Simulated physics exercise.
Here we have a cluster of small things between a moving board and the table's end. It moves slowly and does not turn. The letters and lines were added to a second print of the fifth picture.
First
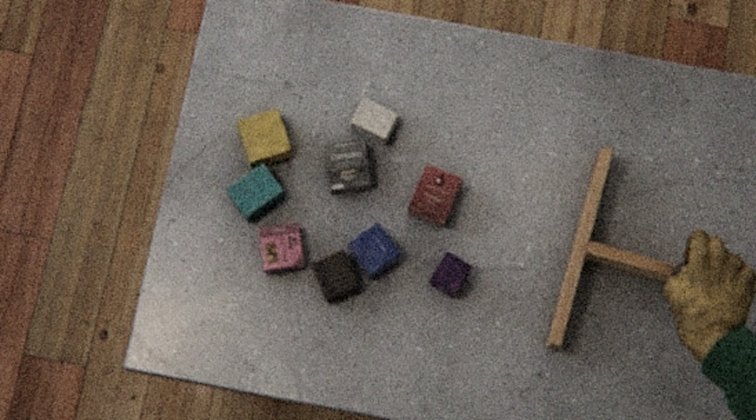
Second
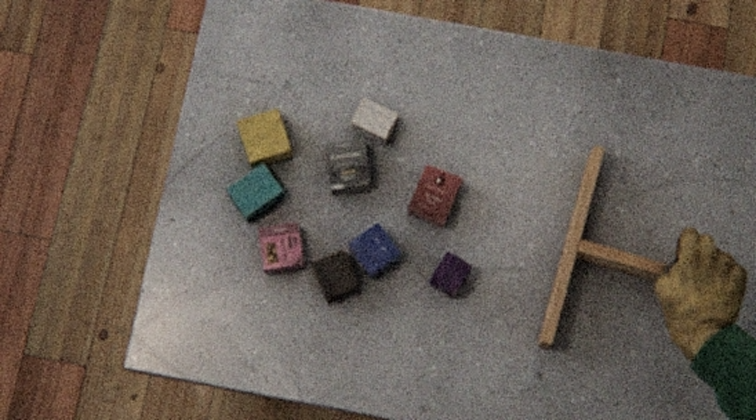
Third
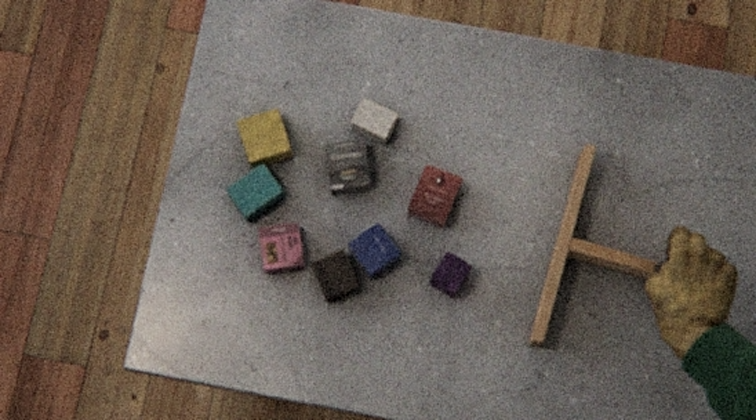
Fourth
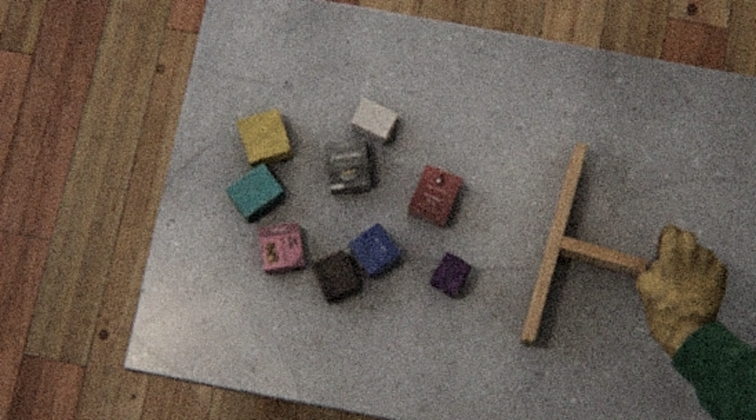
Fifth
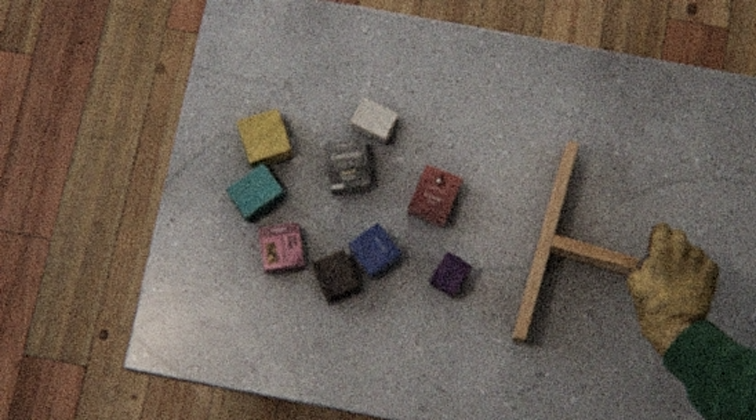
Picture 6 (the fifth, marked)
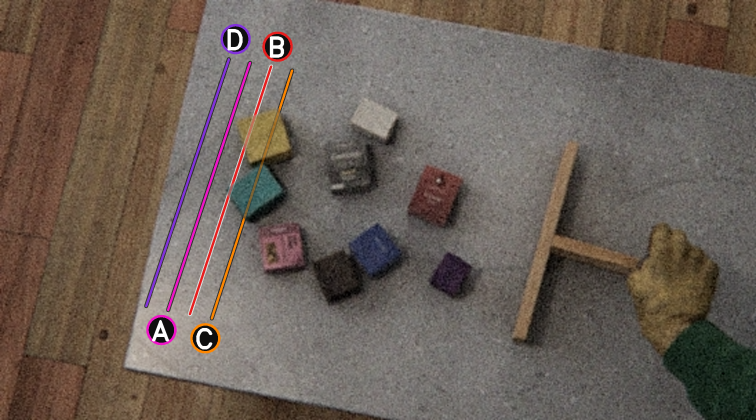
Gloved hand slowly sliding a T-shaped wooden board leftward across a grey table towards a cluster of small coloured blocks lying still.
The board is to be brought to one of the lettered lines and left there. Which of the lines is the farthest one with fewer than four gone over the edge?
At B, and not beyond.
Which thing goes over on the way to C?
It is the yellow block.
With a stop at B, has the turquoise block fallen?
Yes.
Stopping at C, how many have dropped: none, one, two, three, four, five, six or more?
One.
On the marked copy, A at (210, 184); B at (231, 188); C at (253, 192); D at (188, 180).
Taking B. A third of the way, board (433, 217); purple box (398, 266); blue packet (360, 247).
Two thirds of the way, board (319, 196); yellow block (231, 122); turquoise block (232, 188).
When it is over, board (232, 180); yellow block over the edge; turquoise block over the edge; two fallen.
As for the rest, A drops five; C is within the limit but short; D drops six.
